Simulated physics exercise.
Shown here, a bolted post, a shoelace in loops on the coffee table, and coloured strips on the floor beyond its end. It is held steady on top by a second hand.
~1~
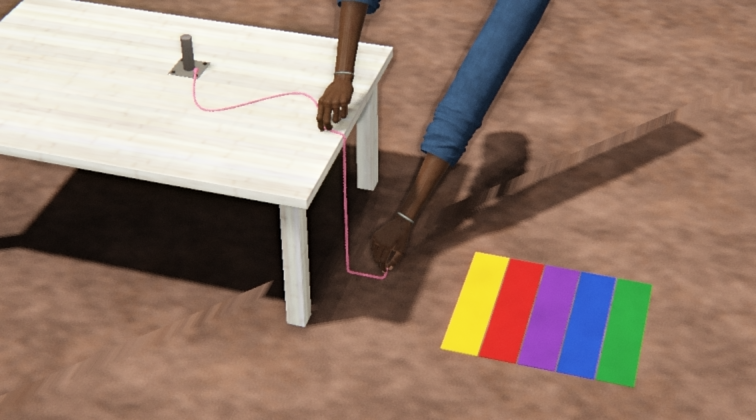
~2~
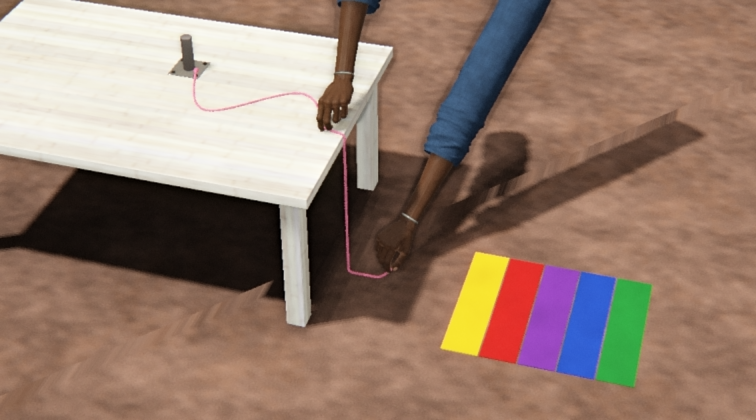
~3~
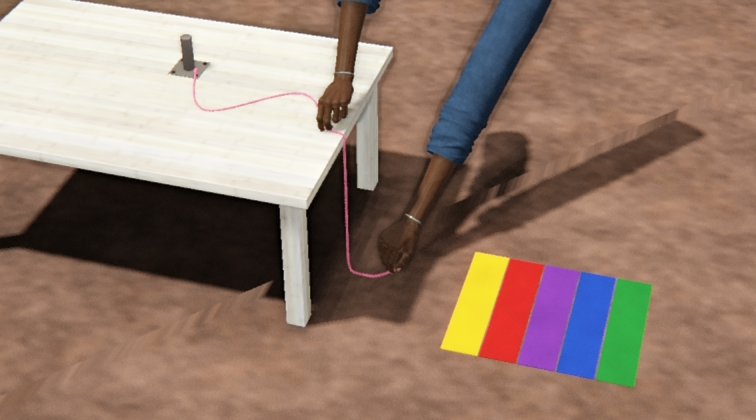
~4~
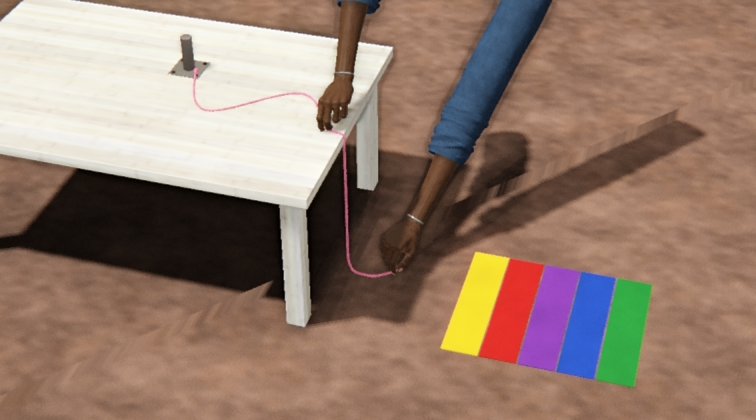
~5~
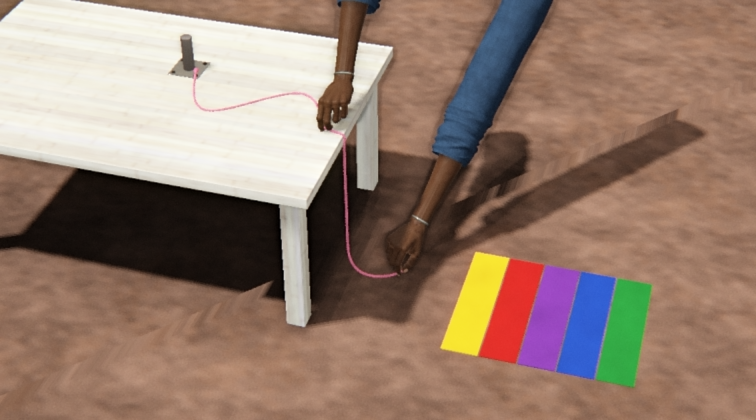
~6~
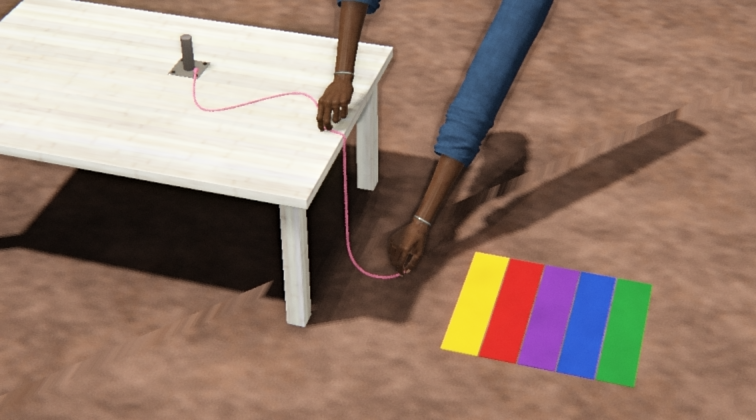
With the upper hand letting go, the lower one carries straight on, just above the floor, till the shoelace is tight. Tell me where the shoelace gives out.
It gives out over the blue strip.
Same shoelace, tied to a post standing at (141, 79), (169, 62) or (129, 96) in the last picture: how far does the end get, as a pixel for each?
(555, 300), (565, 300) and (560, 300), in that order.
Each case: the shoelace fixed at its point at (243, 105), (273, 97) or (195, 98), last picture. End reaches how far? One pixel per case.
Going through the tries, I'd expect close to (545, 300), (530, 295) and lastly (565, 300).
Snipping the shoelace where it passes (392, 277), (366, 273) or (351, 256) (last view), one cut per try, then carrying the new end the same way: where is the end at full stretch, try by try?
Roughly (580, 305), (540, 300), (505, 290).
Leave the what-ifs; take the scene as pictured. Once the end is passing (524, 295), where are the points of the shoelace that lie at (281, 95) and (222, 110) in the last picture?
To (330, 110) and (278, 94).
A little later, end near (524, 295); over red.
Next, end near (572, 304); over blue.
When it is tight, end near (600, 309); over blue. It gets as far as the blue strip.
